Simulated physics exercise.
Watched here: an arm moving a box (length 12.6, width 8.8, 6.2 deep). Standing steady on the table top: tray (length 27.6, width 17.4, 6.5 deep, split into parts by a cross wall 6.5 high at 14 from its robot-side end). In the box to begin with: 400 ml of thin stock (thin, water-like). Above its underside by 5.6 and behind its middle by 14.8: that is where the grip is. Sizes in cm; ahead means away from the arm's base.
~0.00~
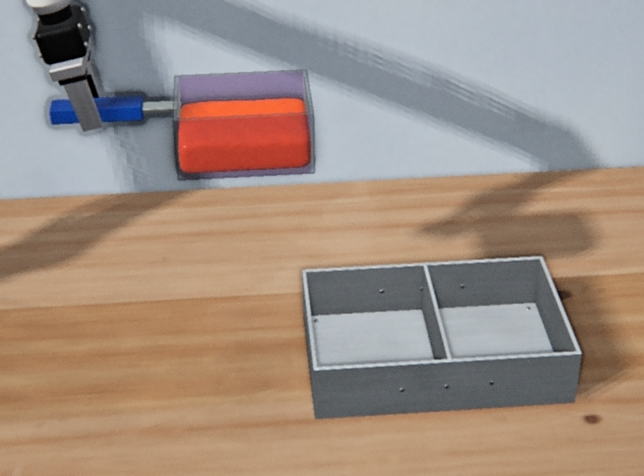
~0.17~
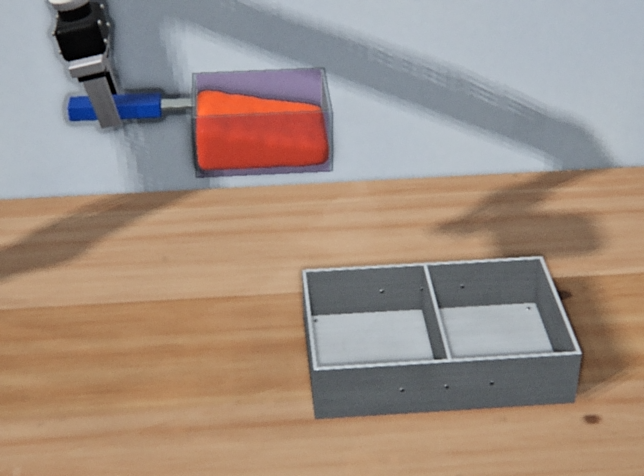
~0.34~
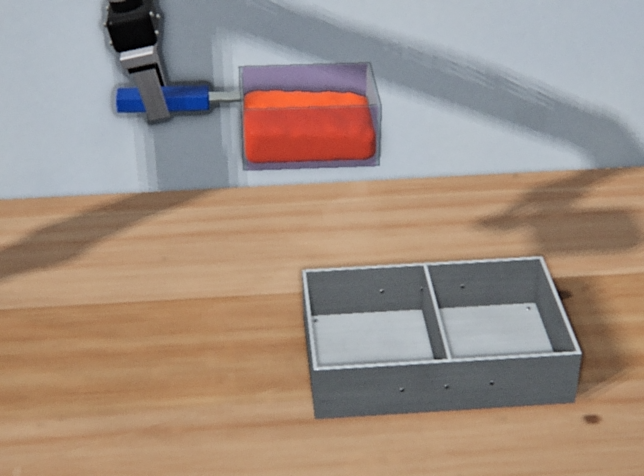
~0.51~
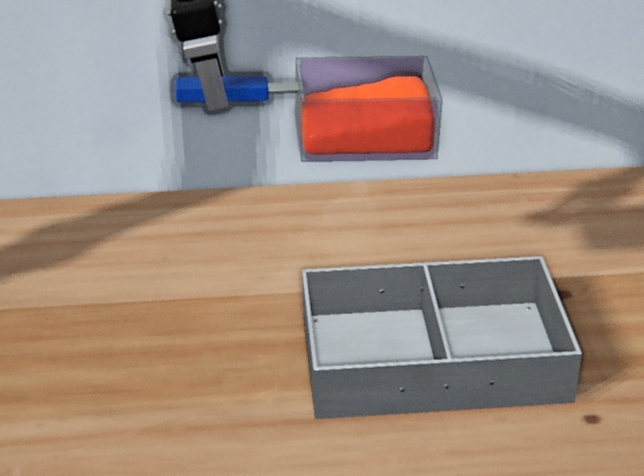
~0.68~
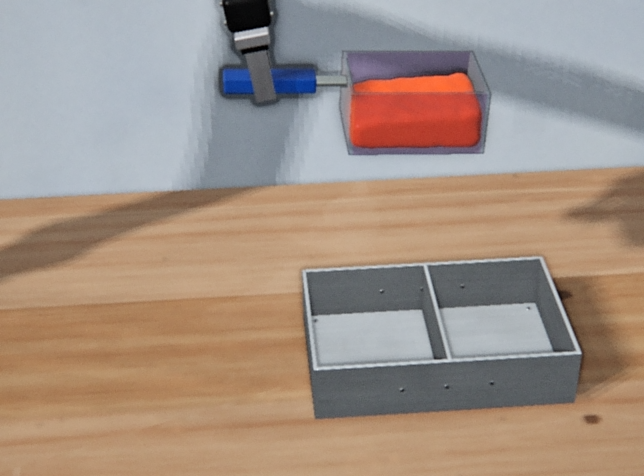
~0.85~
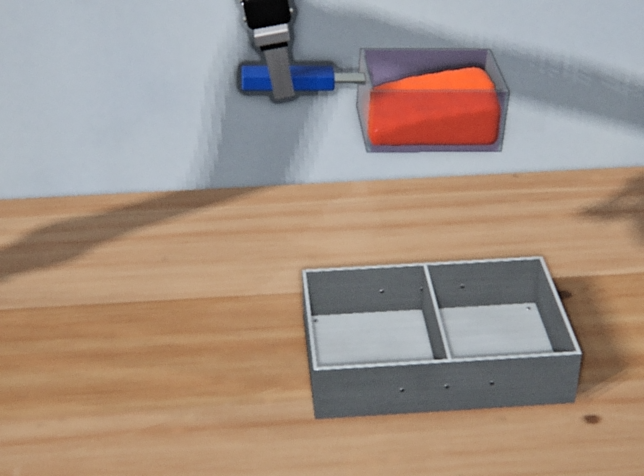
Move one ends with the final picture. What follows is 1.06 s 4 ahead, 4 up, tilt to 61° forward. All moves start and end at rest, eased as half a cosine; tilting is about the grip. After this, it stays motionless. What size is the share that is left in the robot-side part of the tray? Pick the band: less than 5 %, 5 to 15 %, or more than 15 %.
Less than 5 %.
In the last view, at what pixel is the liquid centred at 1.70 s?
Approximate centre pixel: (436, 224).
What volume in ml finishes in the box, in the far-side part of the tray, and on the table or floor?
Approx. 110 / 250 / 30 ml, in that order.
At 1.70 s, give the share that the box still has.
Remaining share: Close to 65 per cent.
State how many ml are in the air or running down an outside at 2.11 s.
I'd put it near 35 ml.
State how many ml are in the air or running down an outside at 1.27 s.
Around 0 ml at that time.
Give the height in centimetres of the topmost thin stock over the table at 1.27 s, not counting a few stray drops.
Up to 31 cm.
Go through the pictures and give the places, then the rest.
In the first picture, box floor at (245, 149), level; upper third of the thin stock around (244, 123), from x 180 to 310, top at y 100; 395 ml in the box.
In the second picture, box floor at (263, 147), level; upper third of the thin stock around (236, 119), from x 200 to 325, top at y 95.
In the third picture, box floor at (308, 141), tilted 1° forward; upper third of the thin stock around (296, 114), from x 245 to 375, top at y 90.
In the fourth picture, box floor at (364, 134), tilted 2° forward; upper third of the thin stock around (386, 105), from x 300 to 435, top at y 75.
In the fifth picture, box floor at (410, 127), tilted 3° forward; upper third of the thin stock around (419, 100), from x 345 to 480, top at y 75.
In the sixth picture, box floor at (427, 125), tilted 3° forward; upper third of the thin stock around (451, 96), from x 365 to 500, top at y 70; 395 ml in the box.
By 1.27 s, tilted 23° forward, liquid up to 31 above the table; 395 ml in the box.
By 1.70 s, tilted 55° forward, liquid up to 25 above the table; 265 ml in the box, 80 ml in the far-side part, 55 ml in the air or running down outside.
By 2.11 s, tilted 61° forward, liquid up to 72 above the table; 210 ml in the far-side part, 145 ml in the box, 5 ml on the table or floor, 35 ml in the air or running down outside.
By 2.91 s, tilted 61° forward, liquid up to 43 above the table; 245 ml in the far-side part, 115 ml in the box, 30 ml on the table or floor, 10 ml in the robot-side part.
Final state, 245 ml in the far-side part, 115 ml in the box, 30 ml on the table or floor, 10 ml in the robot-side part. That is 2 % in the robot-side part of the tray.
